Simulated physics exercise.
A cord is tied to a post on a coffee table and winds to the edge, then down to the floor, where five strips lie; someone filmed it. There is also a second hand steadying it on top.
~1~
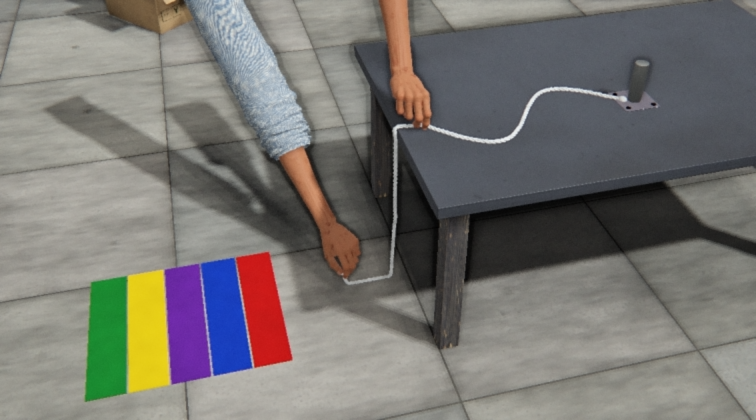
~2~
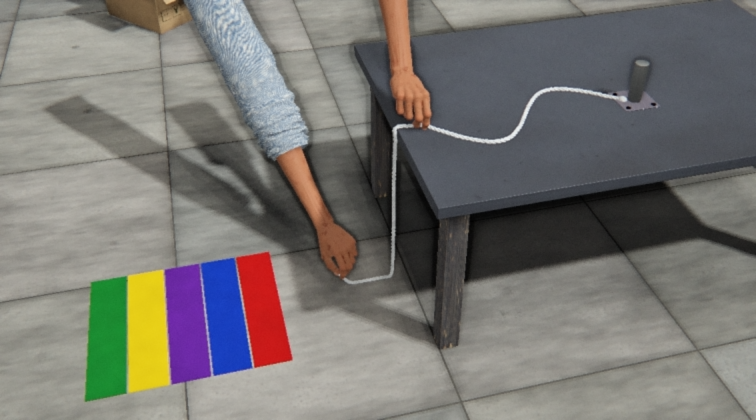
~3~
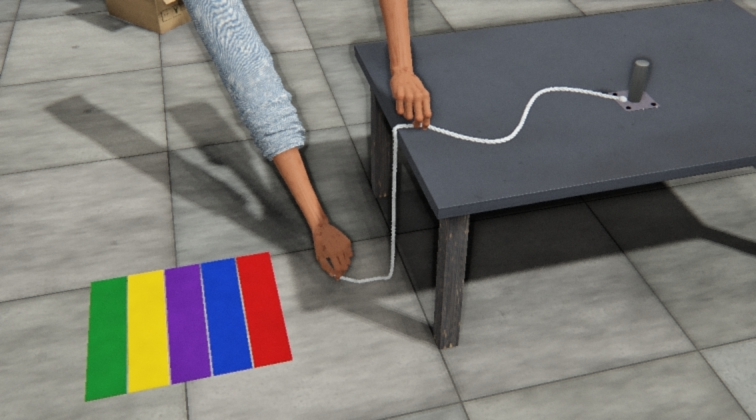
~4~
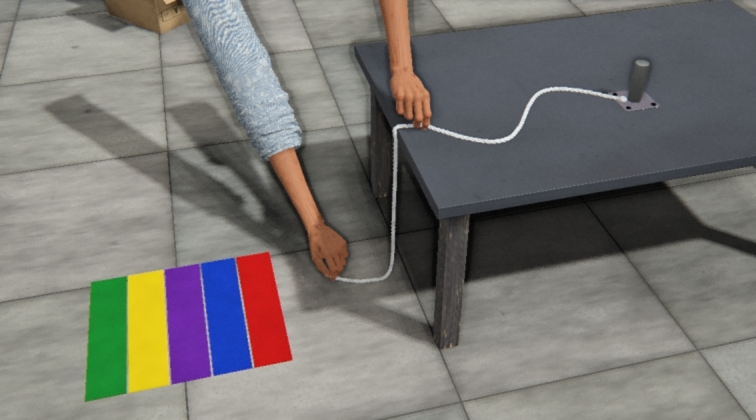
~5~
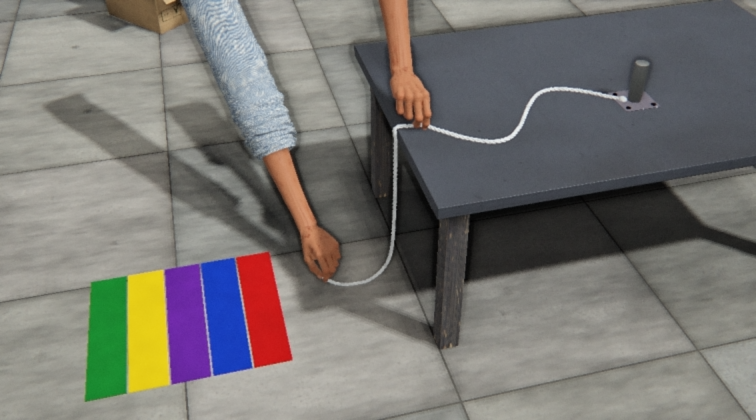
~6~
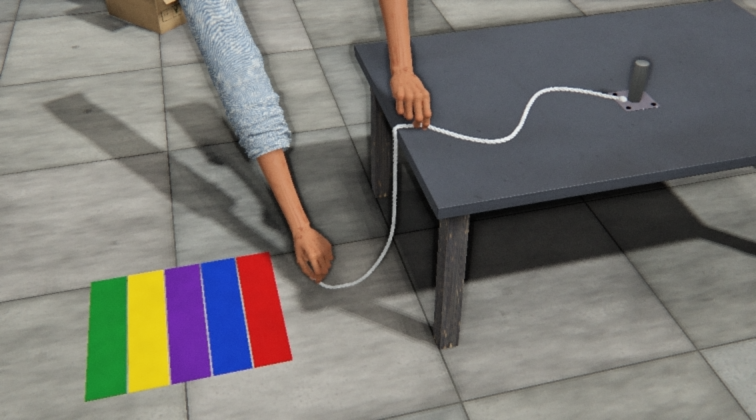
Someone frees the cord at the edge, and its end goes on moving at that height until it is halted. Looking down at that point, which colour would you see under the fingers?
You would see yellow.
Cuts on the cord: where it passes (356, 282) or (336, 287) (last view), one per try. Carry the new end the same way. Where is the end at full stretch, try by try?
Pixel positions, in order: (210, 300), (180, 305).
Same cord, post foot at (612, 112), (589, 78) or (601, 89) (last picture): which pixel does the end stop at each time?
(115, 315), (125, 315) and (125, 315).
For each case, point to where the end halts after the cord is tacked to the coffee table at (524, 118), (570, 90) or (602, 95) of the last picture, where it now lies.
Estimated pixels in sequence: (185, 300), (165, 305) and (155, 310).
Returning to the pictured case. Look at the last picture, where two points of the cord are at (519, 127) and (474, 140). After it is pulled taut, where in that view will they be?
You'll find the first mark at (472, 122) and the second mark at (415, 130).
Soon after, end near (223, 296); over blue.
Then, end near (175, 304); over purple.
At full stretch, end near (147, 309); over yellow. The end stops over the yellow strip.
